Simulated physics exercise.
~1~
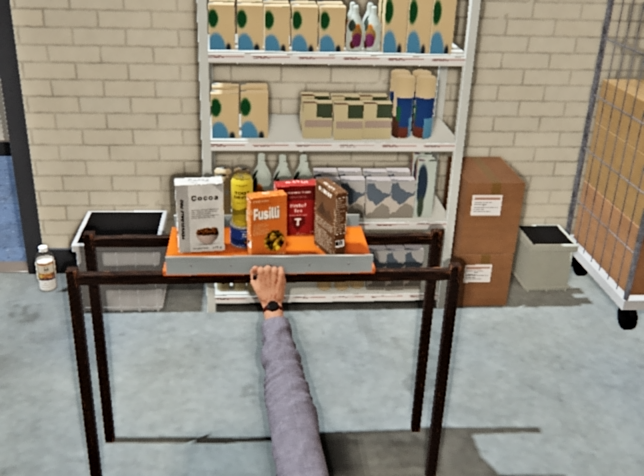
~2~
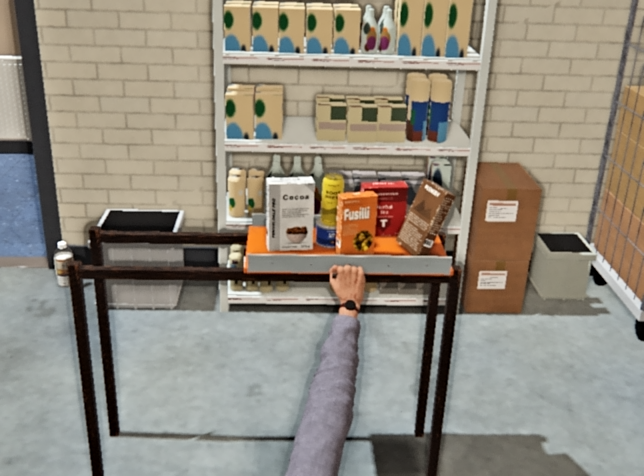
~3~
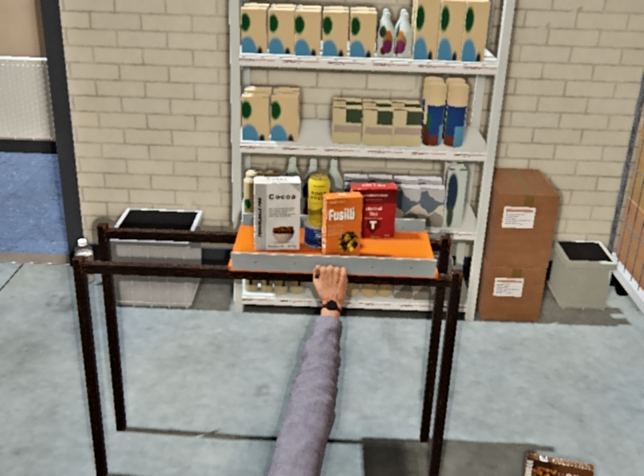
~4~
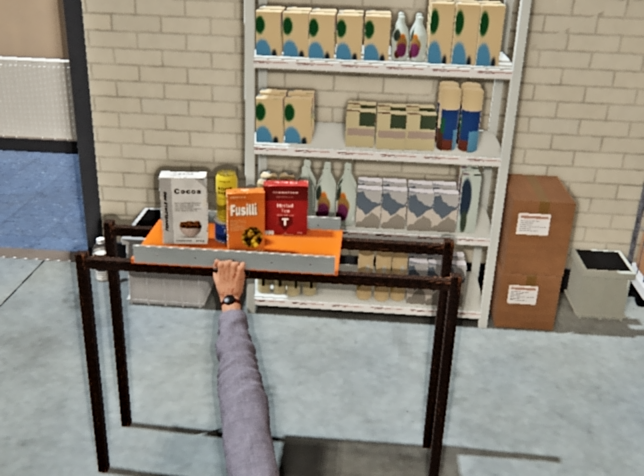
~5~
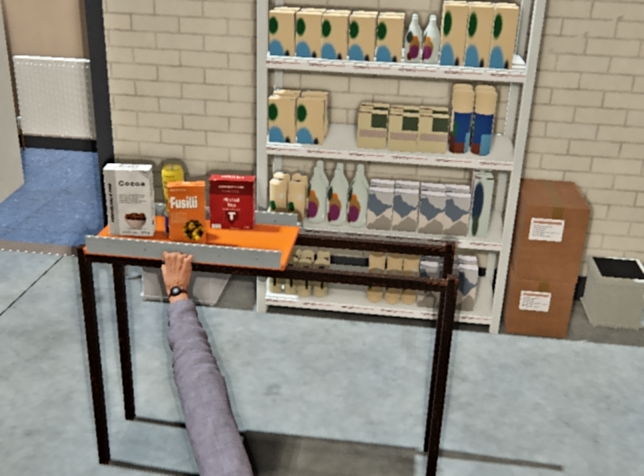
An orange tray with grey edges, loaded with groceries, rests on a dark metal rack in a storeroom, seen from in front and slightly above, with stocked shelves against a brick wall behind. A white packet stands at the left, an orange one near the middle, and red and brown packets to the right, with a yellow can behind. A hand at the front edge goes with the tray to the right, where the brown packet tips over and drops to the floor. The tray then travels back to the left end, its white, orange and red packets still standing.
